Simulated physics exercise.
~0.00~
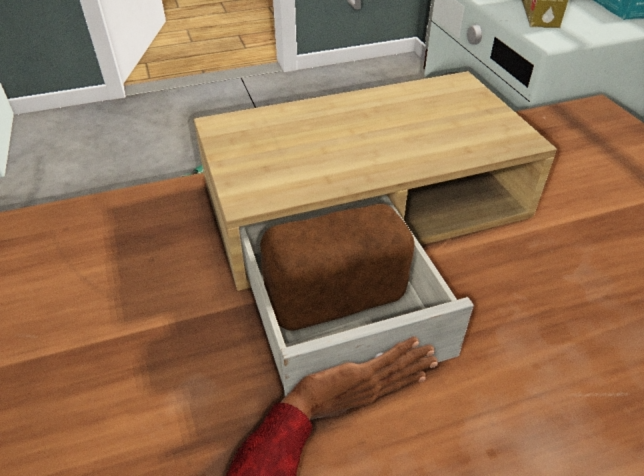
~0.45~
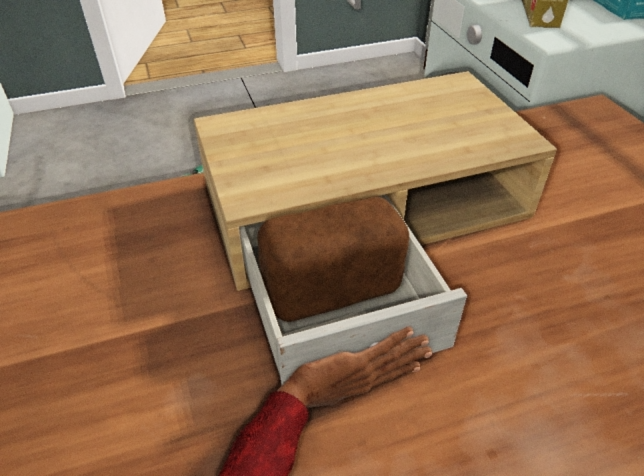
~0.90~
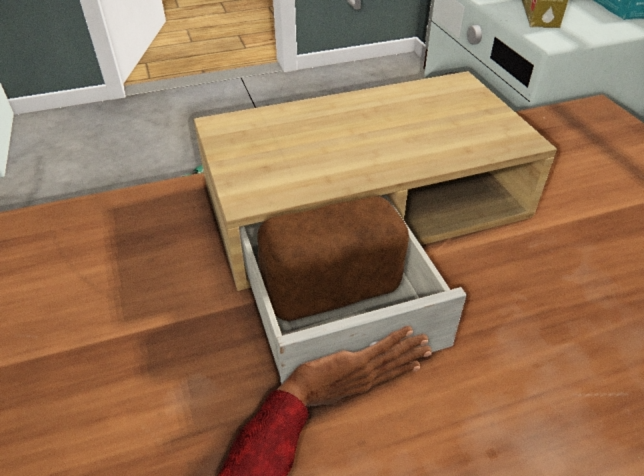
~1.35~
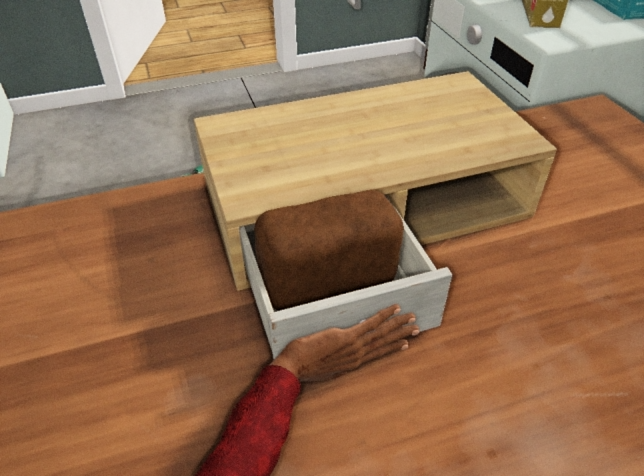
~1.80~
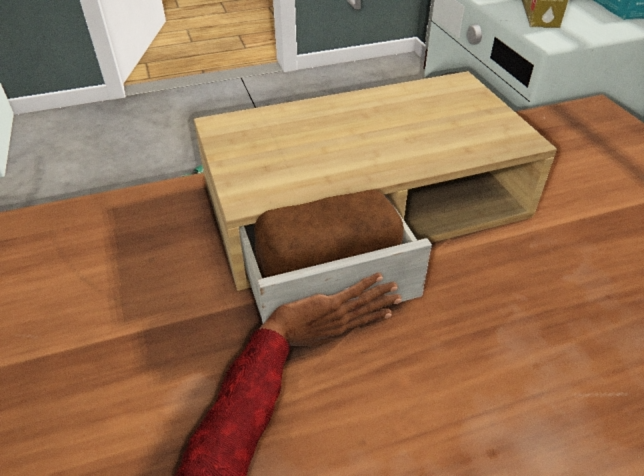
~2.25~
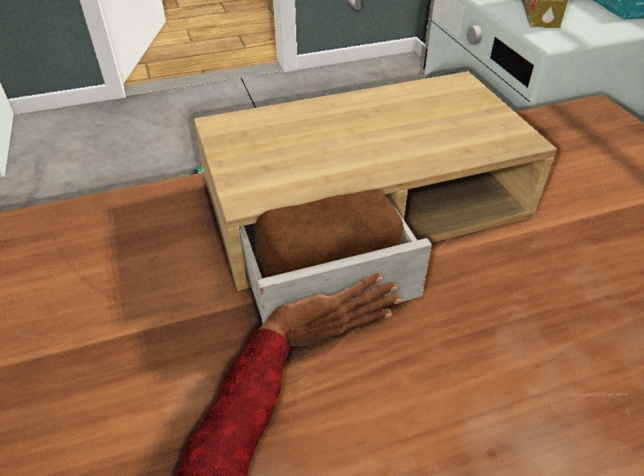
A pale drawer holding a rounded brown loaf sits pulled out from the left side of a low wooden chest on a brown tabletop. A hand in a red sleeve rests against its front and pushes it slightly inward, up and to the left, then pauses. The hand pushes again, and the drawer slides farther in, carrying the upright loaf toward the opening beneath the chest's top. The chest stays put beside its empty right compartment. Finally the movement stops, with the hand still on the front, the loaf partly showing and the drawer left ajar.
